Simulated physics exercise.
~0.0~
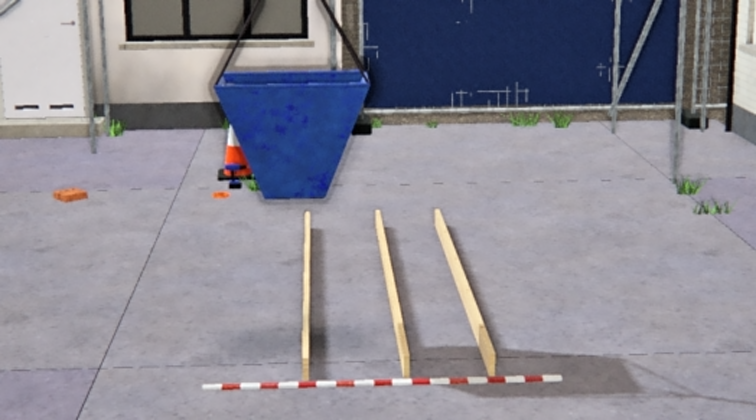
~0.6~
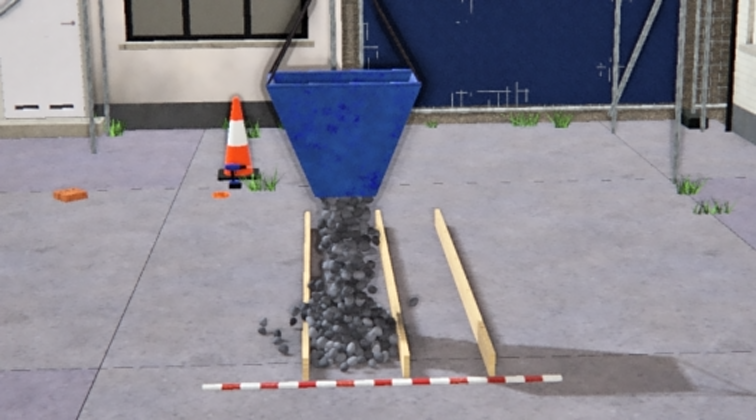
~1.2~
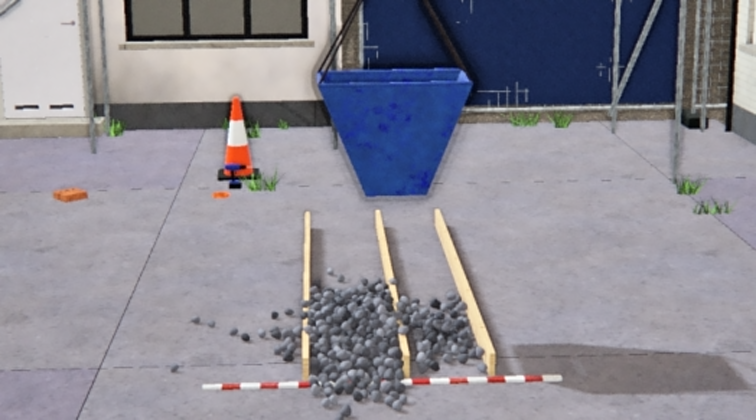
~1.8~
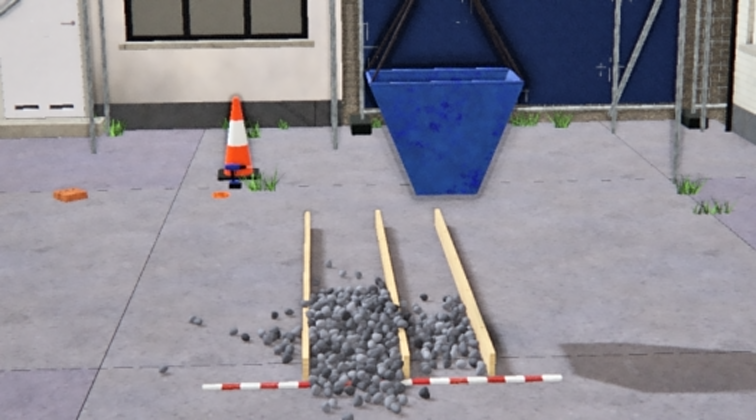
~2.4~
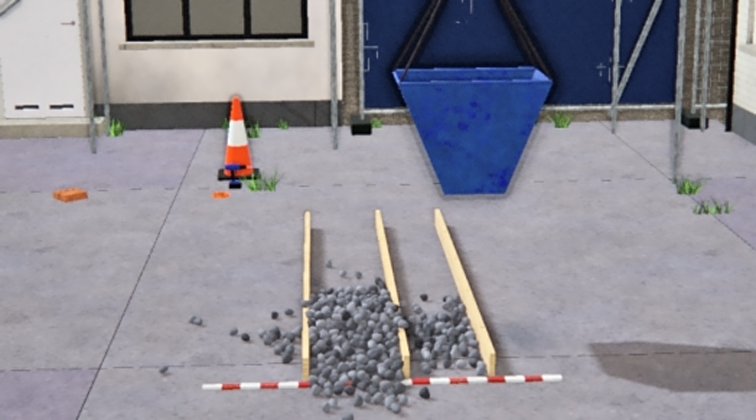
A blue skip moves right, dropping grey stones mostly into the left of two plank bays.
